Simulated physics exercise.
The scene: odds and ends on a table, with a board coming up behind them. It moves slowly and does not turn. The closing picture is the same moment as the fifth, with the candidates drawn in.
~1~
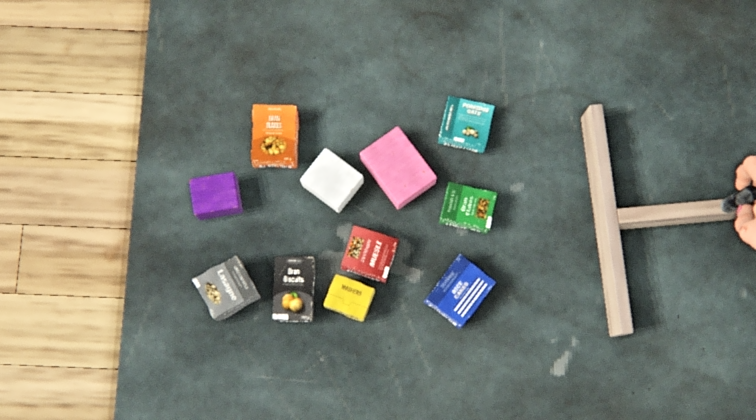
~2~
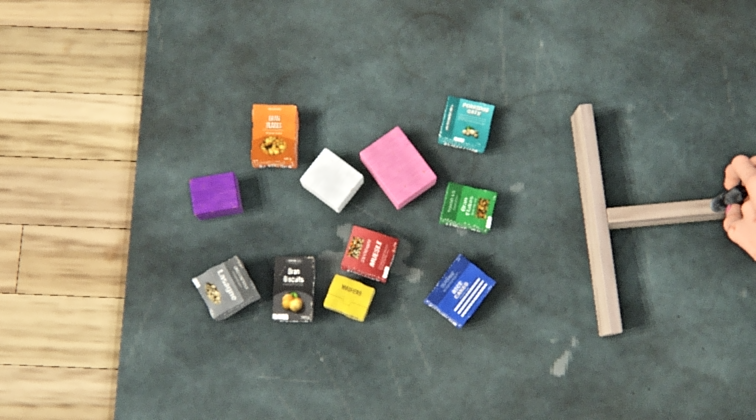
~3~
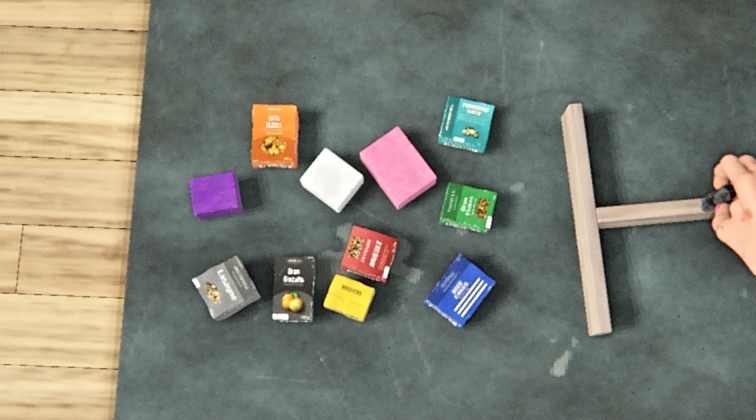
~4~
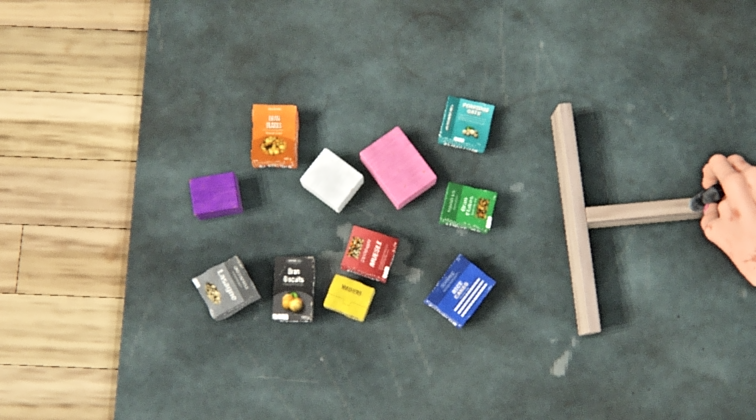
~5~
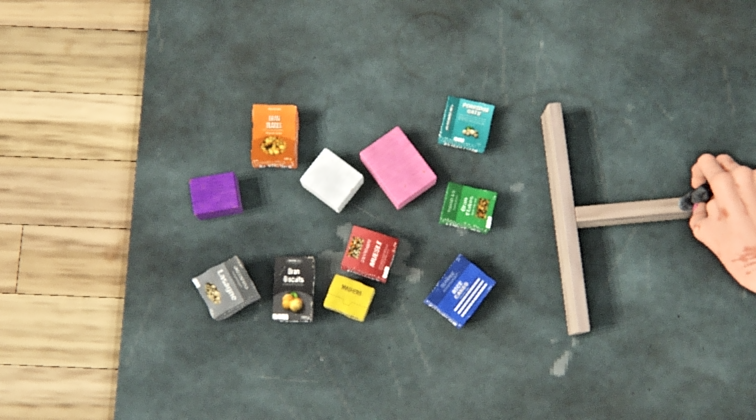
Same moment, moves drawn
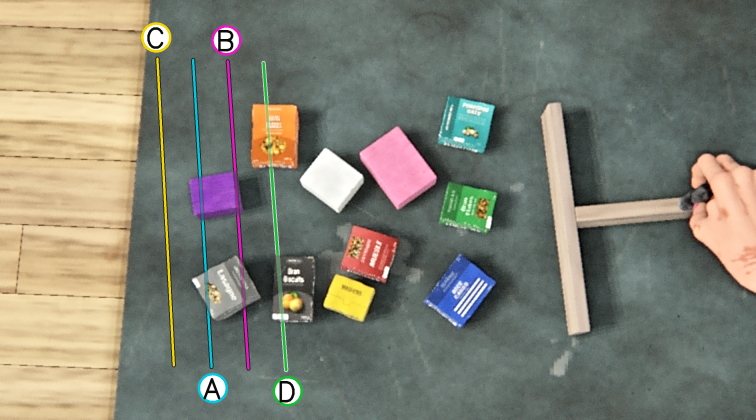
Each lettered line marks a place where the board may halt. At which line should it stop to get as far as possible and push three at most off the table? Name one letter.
No farther than B.
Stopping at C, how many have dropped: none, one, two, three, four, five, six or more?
By then, six or more.
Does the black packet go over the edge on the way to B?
By then, no.
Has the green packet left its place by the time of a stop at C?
By then, yes.
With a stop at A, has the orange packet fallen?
Yes.
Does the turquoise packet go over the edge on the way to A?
No.
On the marked copy, A at (202, 209); B at (238, 211); C at (165, 208); D at (274, 212).
Taking B. A third of the way, board (451, 210); blue packet (419, 303); turquoise packet (408, 126).
Two thirds of the way, board (331, 205); grey packet (177, 290); purple block (200, 196).
When it is over, board (238, 201); grey packet over the edge; purple block over the edge; two fallen.
As for the rest, A drops five; C drops nine; D is within the limit but short.
